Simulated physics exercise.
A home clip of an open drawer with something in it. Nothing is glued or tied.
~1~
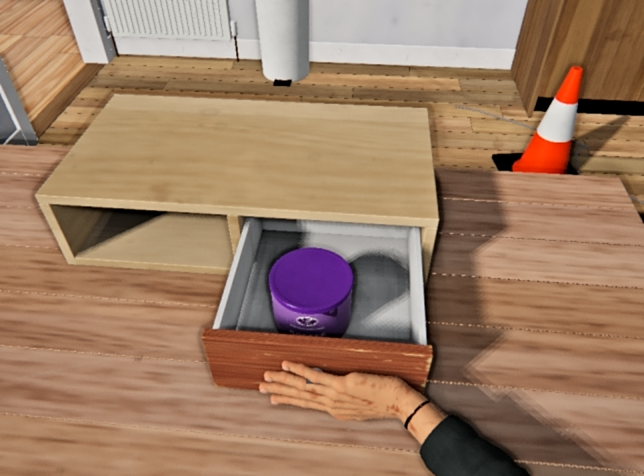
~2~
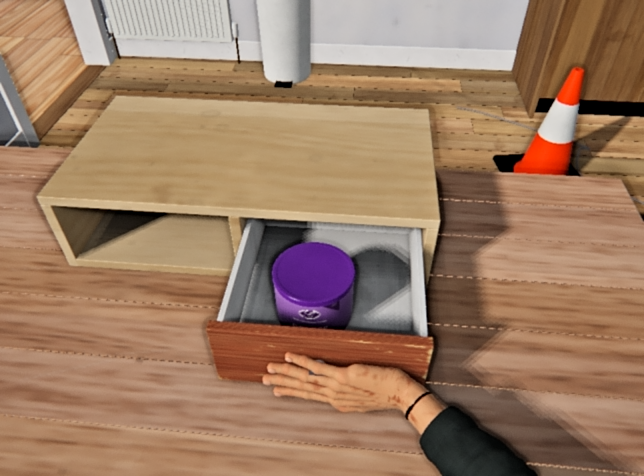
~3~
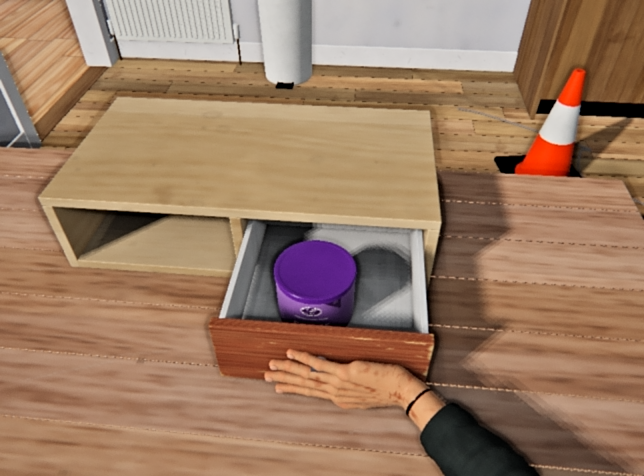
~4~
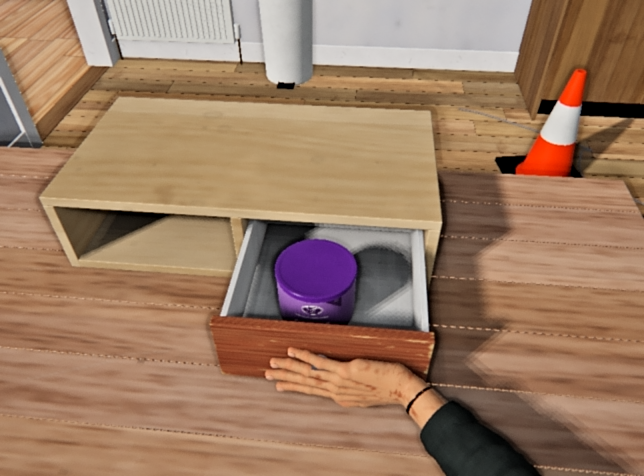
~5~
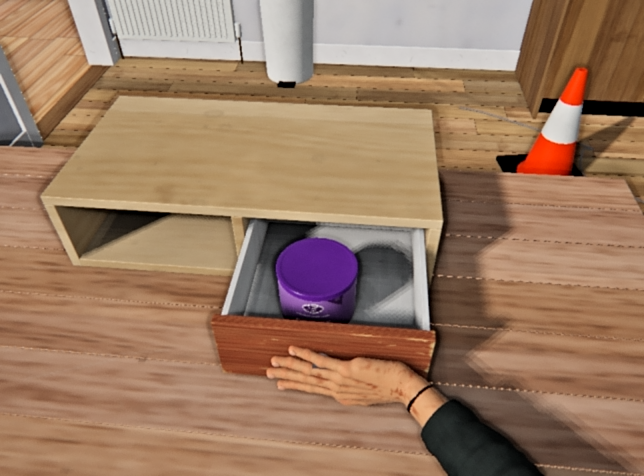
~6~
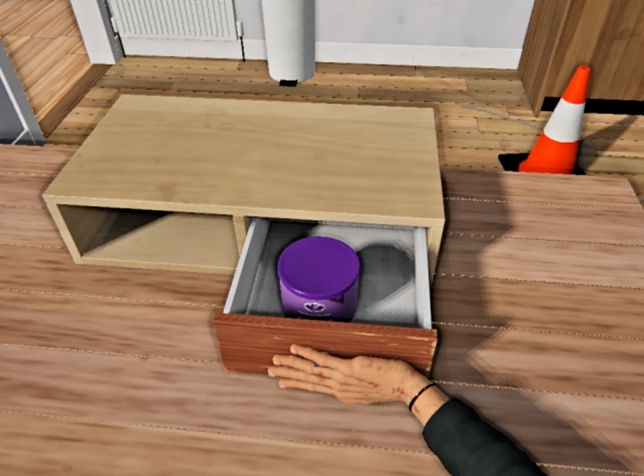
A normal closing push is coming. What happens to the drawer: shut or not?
Here the drawer closes.
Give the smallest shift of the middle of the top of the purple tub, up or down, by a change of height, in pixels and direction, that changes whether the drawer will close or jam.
A shift of 8 pixels, going up.
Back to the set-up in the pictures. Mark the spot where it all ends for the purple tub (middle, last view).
Around (332, 198).
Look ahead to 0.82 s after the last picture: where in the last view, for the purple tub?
At about (330, 211).
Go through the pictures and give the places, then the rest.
In the first picture, drawer (326, 284) wide open; purple tub (312, 298).
In the second picture, drawer (328, 278) wide open; chest (257, 184).
In the third picture, drawer (330, 277) wide open; purple tub (315, 290).
In the fourth picture, drawer (330, 275) wide open; chest (259, 185).
In the fifth picture, drawer (331, 274) wide open; purple tub (317, 287).
In the sixth picture, drawer (333, 272) wide open; chest (262, 183).
Then, 0.38 s after the last picture, drawer starting in.
Then, 0.62 s after the last picture, drawer about half in.
Then, 0.82 s after the last picture, drawer nearly in.
At rest, the drawer shuts flush.
